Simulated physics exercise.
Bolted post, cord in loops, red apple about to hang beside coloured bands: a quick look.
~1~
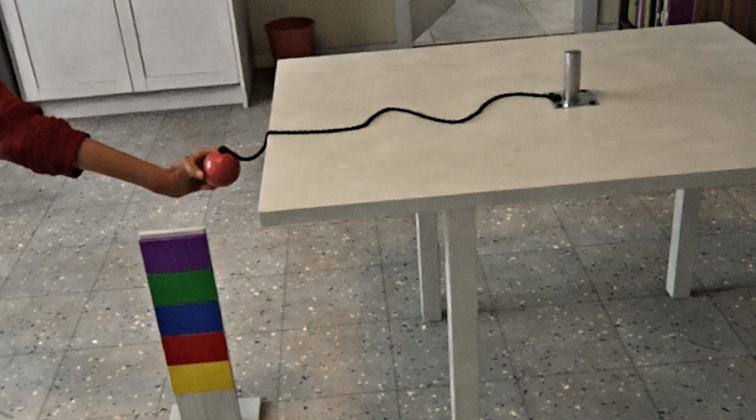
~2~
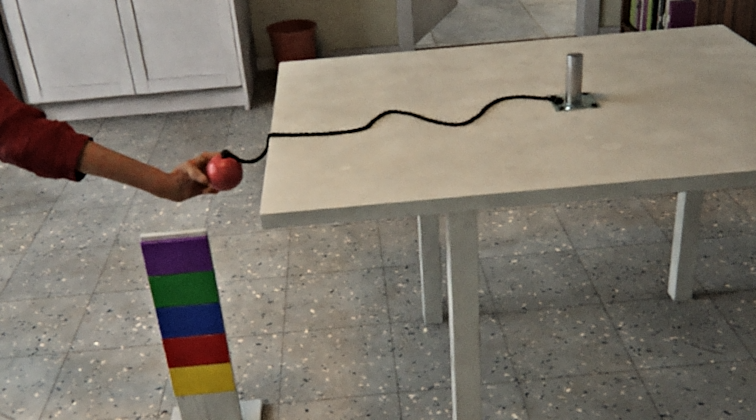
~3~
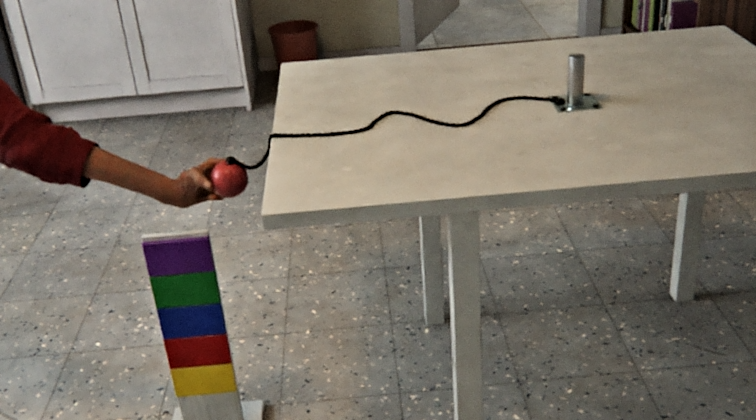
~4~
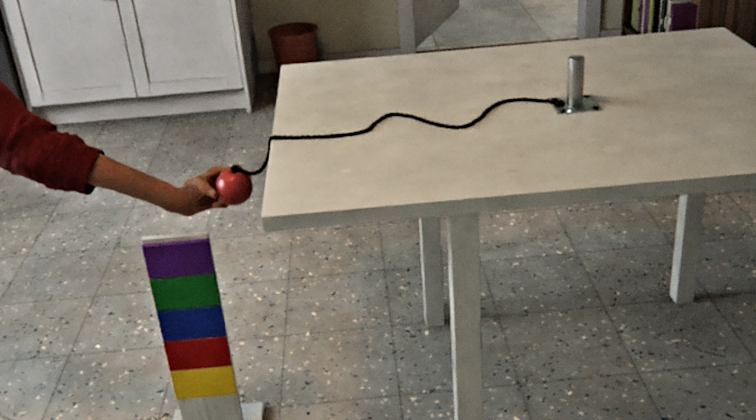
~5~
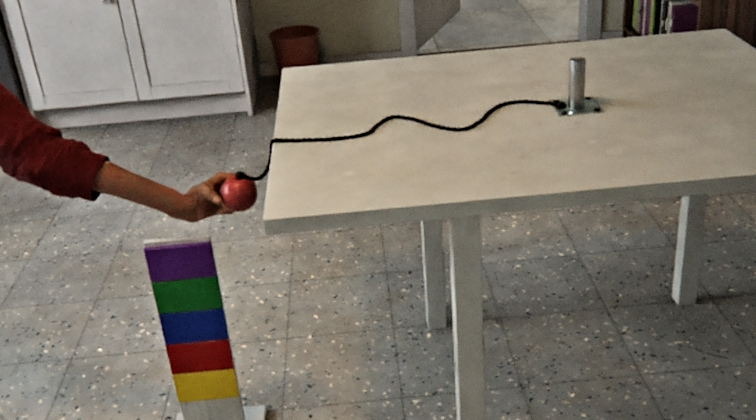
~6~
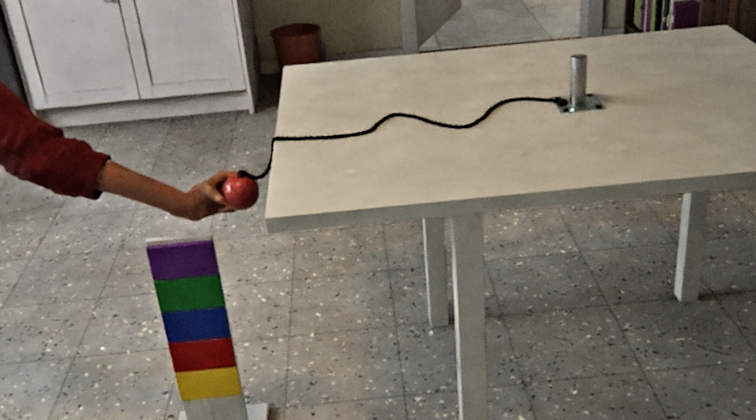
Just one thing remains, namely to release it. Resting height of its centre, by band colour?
Green.
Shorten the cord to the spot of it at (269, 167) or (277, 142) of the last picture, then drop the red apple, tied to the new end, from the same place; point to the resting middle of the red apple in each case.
It would be at (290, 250) in the first case and at (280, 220) in the second.
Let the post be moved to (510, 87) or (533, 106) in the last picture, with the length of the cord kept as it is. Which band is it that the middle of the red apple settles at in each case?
First try: Blue; second try: Blue.
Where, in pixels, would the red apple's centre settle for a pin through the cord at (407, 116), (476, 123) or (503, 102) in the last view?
First near (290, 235), then near (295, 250), then near (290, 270).
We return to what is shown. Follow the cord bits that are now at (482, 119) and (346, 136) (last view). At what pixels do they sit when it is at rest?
First near (451, 116), second near (275, 144).
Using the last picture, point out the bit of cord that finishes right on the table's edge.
The piece you want is at about (346, 136).
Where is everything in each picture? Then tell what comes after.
In the first picture, red apple (222, 168); purple (175, 255); green (182, 288); blue (188, 319); red (195, 349); yellow (201, 378).
In the second picture, red apple (224, 172); cord through (523, 97) (478, 117) (419, 117) (366, 128) (291, 135).
In the third picture, red apple (229, 179).
In the fourth picture, red apple (234, 187); cord through (524, 100) (479, 119) (421, 119) (367, 130) (292, 138).
In the fifth picture, red apple (239, 193).
In the sixth picture, red apple (241, 192); cord through (527, 99) (482, 119) (424, 119) (370, 131) (295, 139).
Early on, apple near (320, 270); level with green.
Midway, apple near (277, 279); level with green.
Finally, apple near (290, 279); level with green. The cord holds its middle at green.
